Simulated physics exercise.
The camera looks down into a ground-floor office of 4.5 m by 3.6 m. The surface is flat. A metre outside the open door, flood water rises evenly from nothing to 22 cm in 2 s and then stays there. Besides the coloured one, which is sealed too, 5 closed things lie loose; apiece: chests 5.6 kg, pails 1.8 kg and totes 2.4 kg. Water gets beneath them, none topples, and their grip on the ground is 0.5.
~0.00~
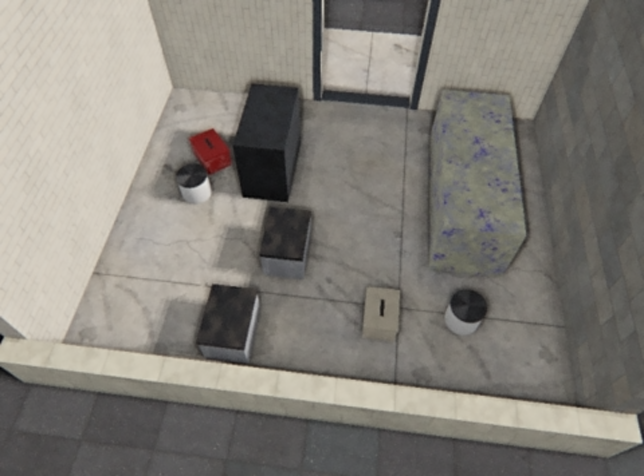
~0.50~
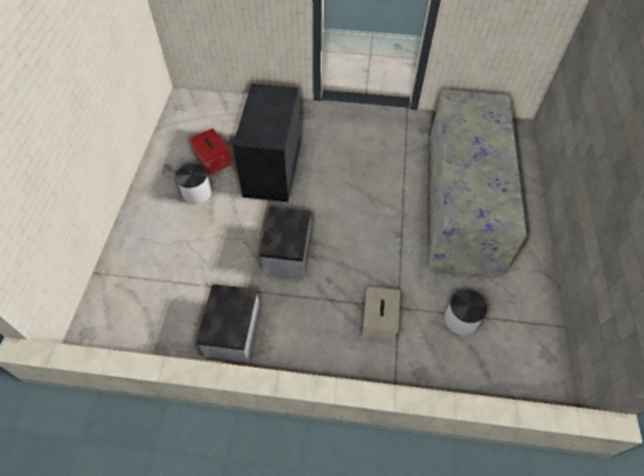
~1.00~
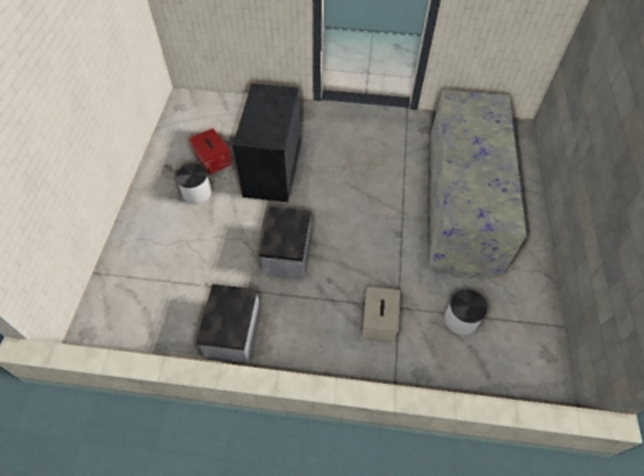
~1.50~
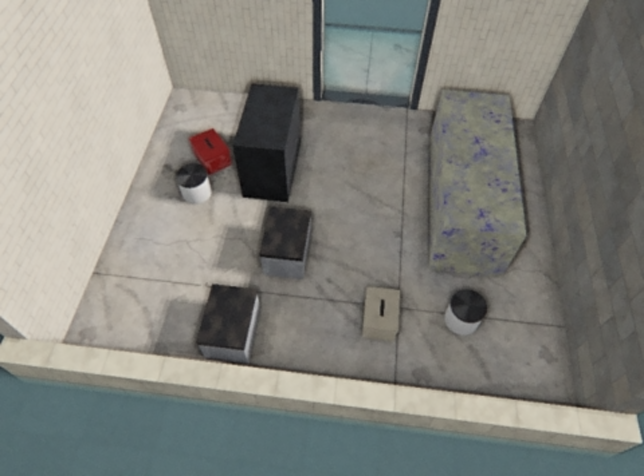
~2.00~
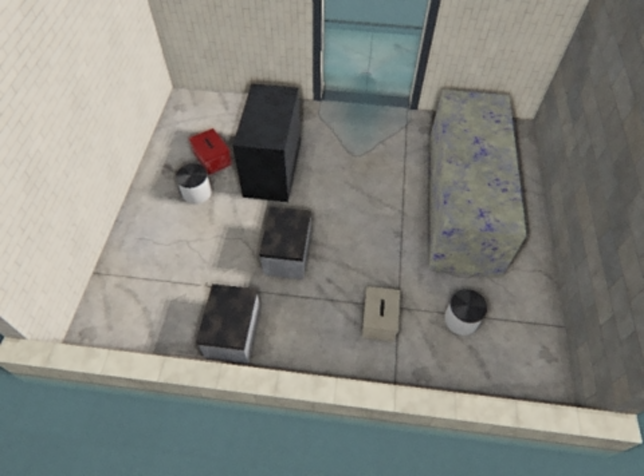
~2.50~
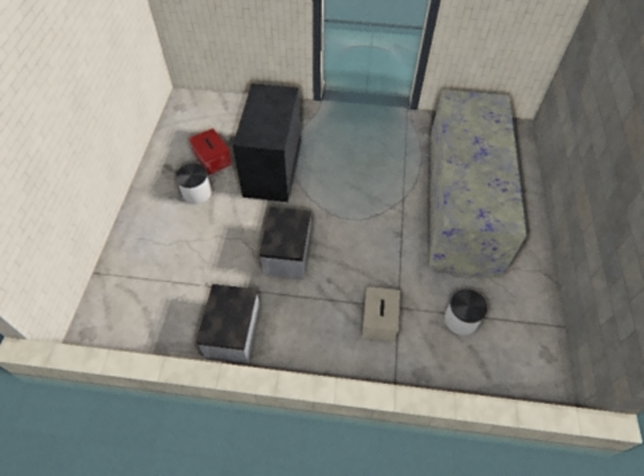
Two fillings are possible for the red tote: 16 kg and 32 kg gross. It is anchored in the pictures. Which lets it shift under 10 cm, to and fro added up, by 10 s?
For it, the smaller load will do.
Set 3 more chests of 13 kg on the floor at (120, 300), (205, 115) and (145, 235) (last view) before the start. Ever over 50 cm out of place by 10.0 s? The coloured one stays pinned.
In turn: Over, less, over.
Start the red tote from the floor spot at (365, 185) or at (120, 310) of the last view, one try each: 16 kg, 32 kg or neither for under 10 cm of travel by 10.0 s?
In turn: Only the larger holds; it takes the larger.
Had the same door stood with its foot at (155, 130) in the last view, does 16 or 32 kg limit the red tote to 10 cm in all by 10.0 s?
Then only the larger load is enough.
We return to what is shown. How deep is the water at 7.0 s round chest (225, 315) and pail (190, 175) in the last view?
About 7 and 2 cm.
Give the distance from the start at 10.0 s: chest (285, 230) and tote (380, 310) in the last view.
In turn: 200 cm, 250 cm.
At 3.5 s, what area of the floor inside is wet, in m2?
Roughly 6.0 m2.
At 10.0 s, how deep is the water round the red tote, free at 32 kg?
About 9 cm.
After 3.5 s the red tote would be 0 cm from its start with 16 kg and 0 cm from its start with 32 kg; 0 cm of water round it then.
After 4.5 s the red tote would be 0 cm from its start with 16 kg and 0 cm from its start with 32 kg; 1 cm of water round it then.
After 7.0 s the red tote would be 0 cm from its start with 16 kg and 0 cm from its start with 32 kg; 1 cm of water round it then.
After 10.0 s the red tote would be 2 cm from its start with 16 kg and 0 cm from its start with 32 kg; 9 cm of water round it then.
